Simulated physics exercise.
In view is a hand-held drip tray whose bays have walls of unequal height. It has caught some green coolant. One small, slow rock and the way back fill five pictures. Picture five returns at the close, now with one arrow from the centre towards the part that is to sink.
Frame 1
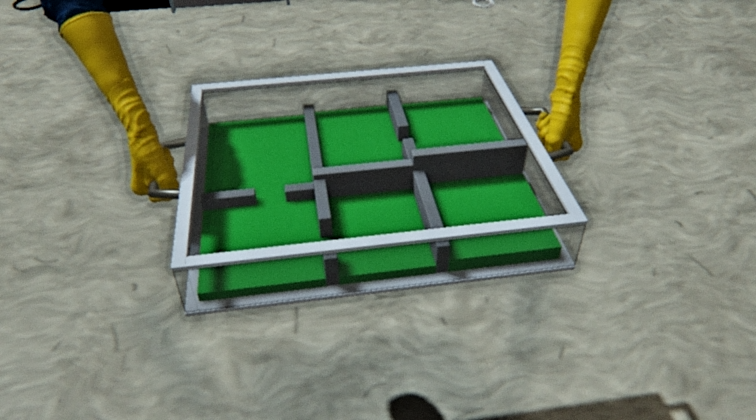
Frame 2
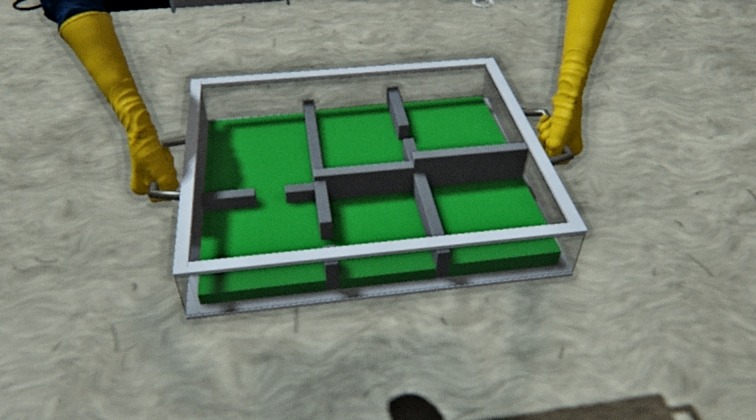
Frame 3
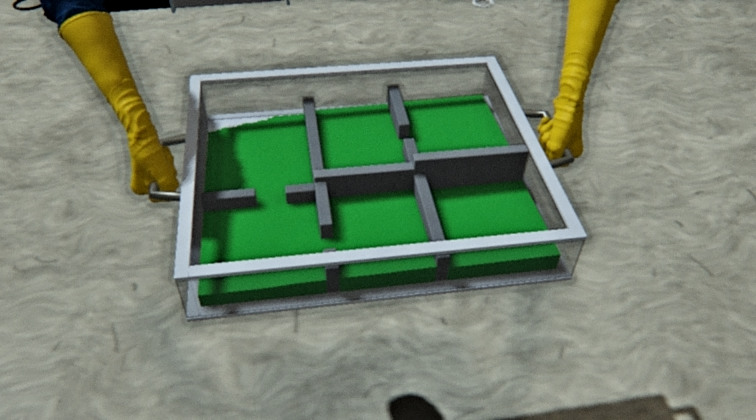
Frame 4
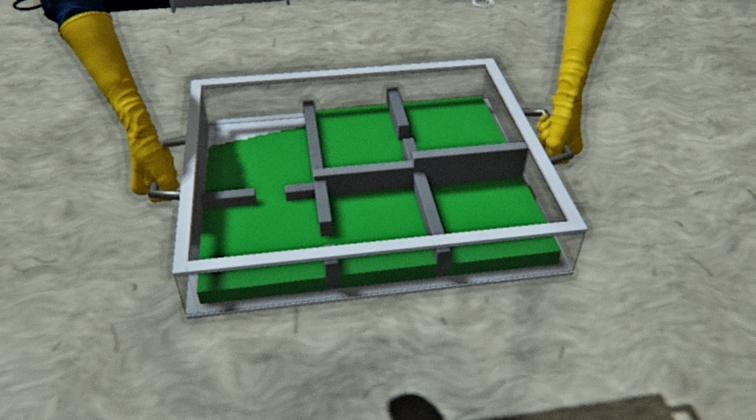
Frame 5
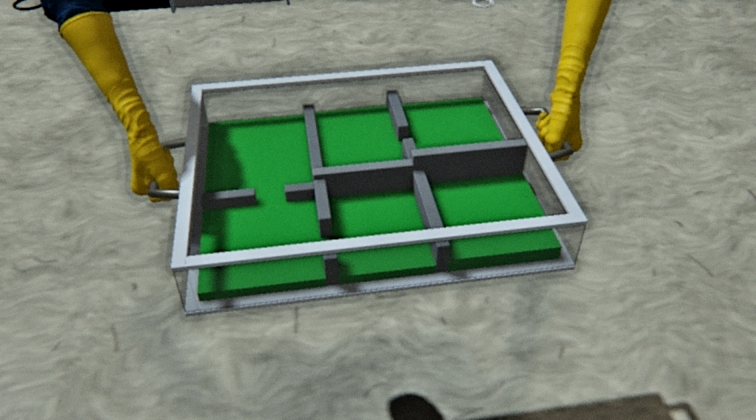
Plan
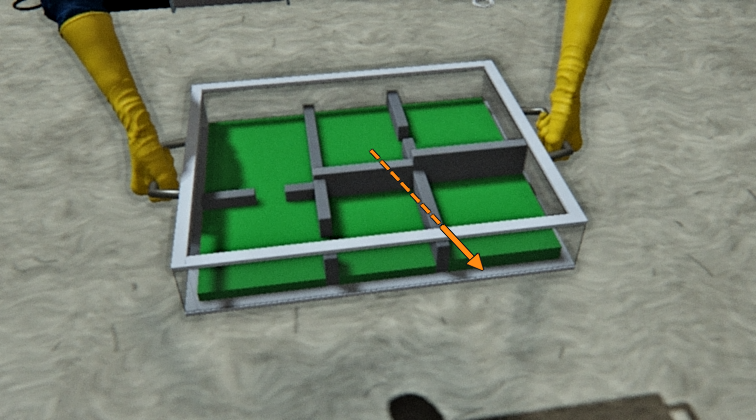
Green liquid in a clear-sided, divided tray held by two yellow-gloved hands shifts slightly toward the front as the tray tilts forward, baring a strip at the back left, then spreads back as the tray levels.
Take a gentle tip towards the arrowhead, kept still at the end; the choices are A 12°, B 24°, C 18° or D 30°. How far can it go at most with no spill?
That is tilt C.
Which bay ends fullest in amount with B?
It is the front right one.
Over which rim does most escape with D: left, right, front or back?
The front rim.
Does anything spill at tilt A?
No, that is safe.
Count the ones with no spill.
Two of them.
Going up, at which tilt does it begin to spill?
It is B.
The arrow ends at (479, 265).
If A is chosen, nothing spills; the back right bay holds the most.
If B is chosen, about 9 % goes over the rim.
If C is chosen, nothing spills; the front right bay holds the most.
If D is chosen, about 39 % goes over the rim.
